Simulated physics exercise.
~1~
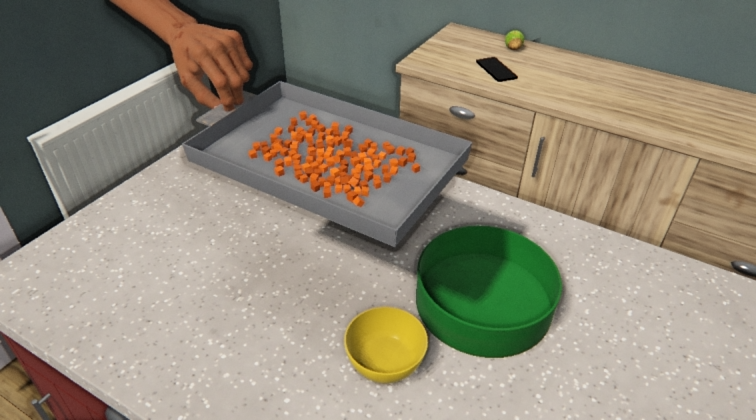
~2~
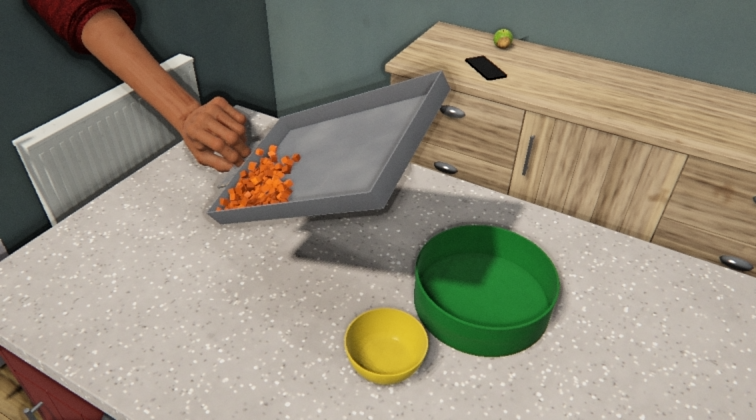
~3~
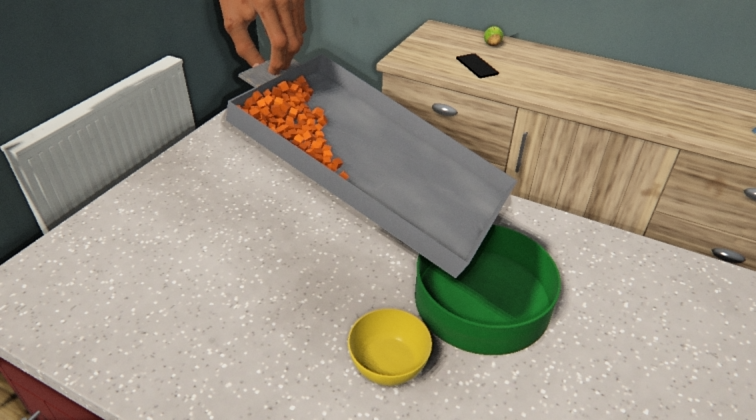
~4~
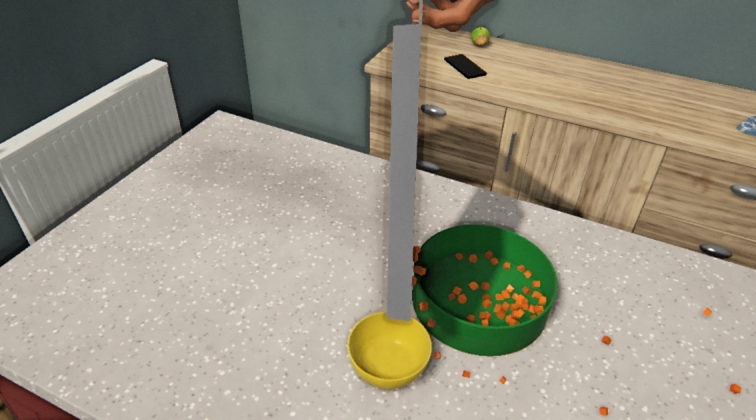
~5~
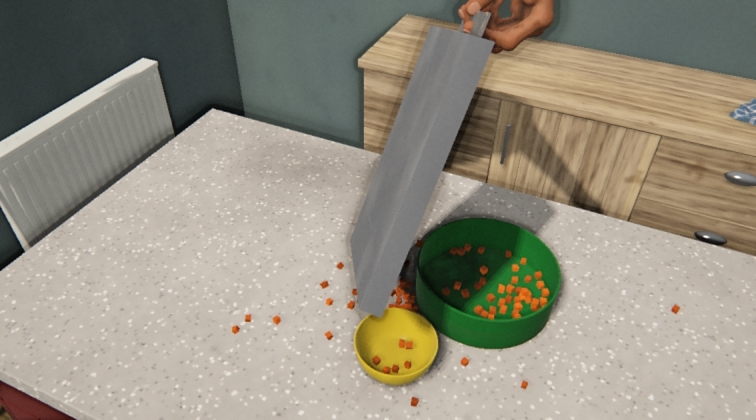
Carrot cubes sliding about a hand-tilted grey tray, then tumbling into a green pot, with others landing in a yellow bowl and across the counter.
